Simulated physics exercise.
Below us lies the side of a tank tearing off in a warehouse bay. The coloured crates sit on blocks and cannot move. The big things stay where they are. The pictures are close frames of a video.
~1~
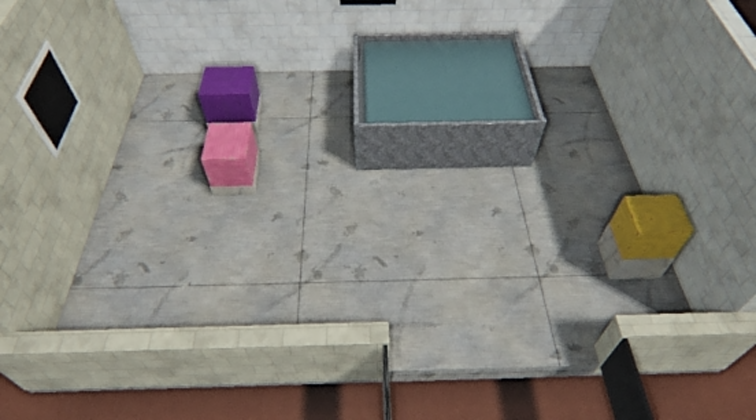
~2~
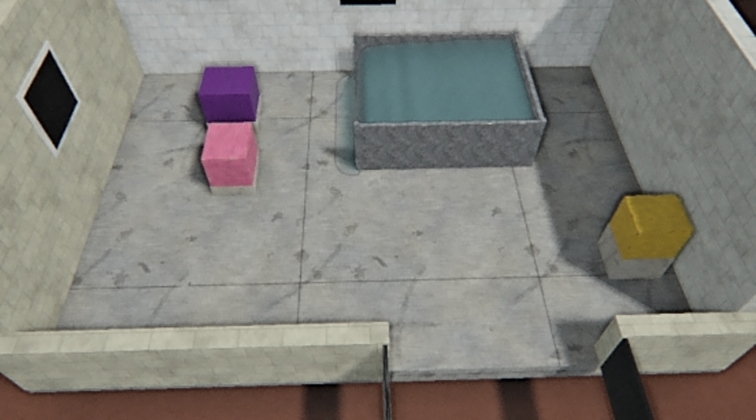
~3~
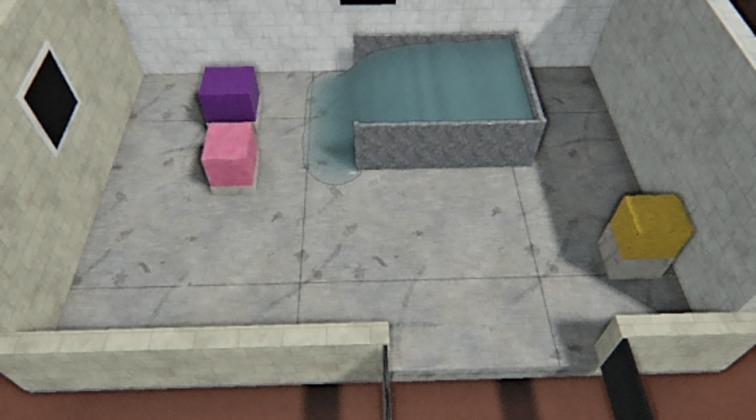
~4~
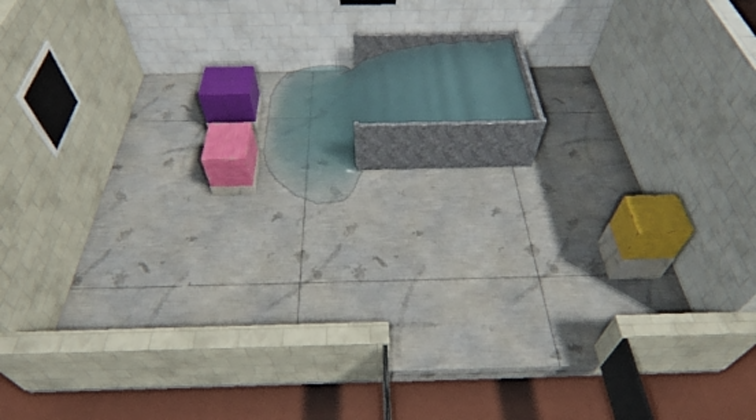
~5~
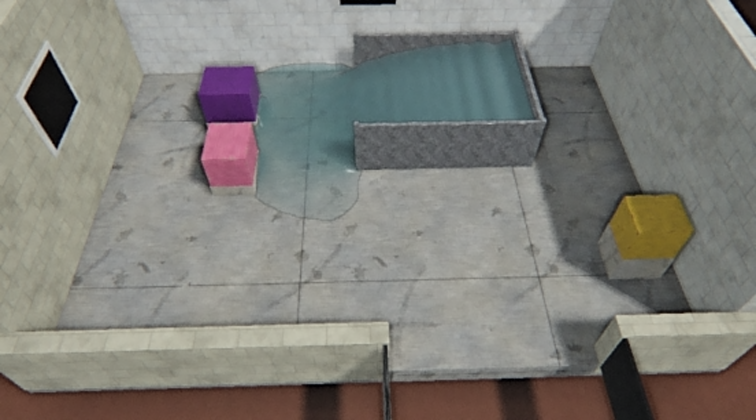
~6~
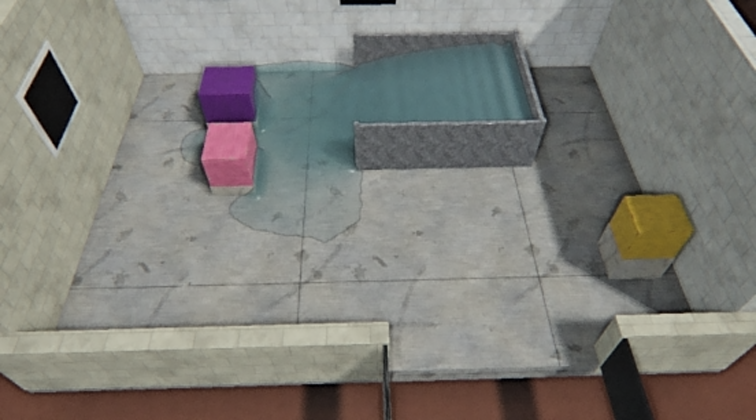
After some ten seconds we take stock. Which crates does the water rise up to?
One by one: The pink crate is wetted; the yellow crate escapes dry; the purple crate is wetted.
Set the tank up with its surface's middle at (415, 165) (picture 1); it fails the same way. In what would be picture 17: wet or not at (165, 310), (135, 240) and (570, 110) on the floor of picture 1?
In turn: Awash, flooded, not flooded.
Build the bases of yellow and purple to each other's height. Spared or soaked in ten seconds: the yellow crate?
Yellow remains dry.
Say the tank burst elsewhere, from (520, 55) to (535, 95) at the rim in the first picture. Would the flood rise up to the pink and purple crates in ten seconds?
In short: Pink remains dry, purple is safe.
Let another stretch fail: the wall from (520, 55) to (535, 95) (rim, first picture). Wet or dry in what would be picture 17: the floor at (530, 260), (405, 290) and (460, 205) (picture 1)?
In turn: Covered, clear, free of water.
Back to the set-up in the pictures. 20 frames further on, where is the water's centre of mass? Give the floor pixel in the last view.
Near (263, 164).
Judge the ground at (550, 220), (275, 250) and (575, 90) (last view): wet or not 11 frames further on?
As listed: No water, covered, dry.
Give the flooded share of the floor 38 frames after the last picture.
Some 90 per cent.
A moment on, water covers 30 % of the floor; the pink crate water round its plinth, the yellow crate not reached, the purple crate water round its plinth.
Next, water covers 50 % of the floor; the pink crate water round its plinth, the yellow crate not reached, the purple crate water round its plinth.
Then, water covers 60 % of the floor; the pink crate water round its plinth, the yellow crate not reached, the purple crate water round its plinth.
Later, water covers 90 % of the floor; the pink crate water round its plinth, the yellow crate water round its plinth, the purple crate water round its plinth.
In the end, water covers 100 % of the floor; the pink crate was topped, the yellow crate stayed above the water, the purple crate was topped.
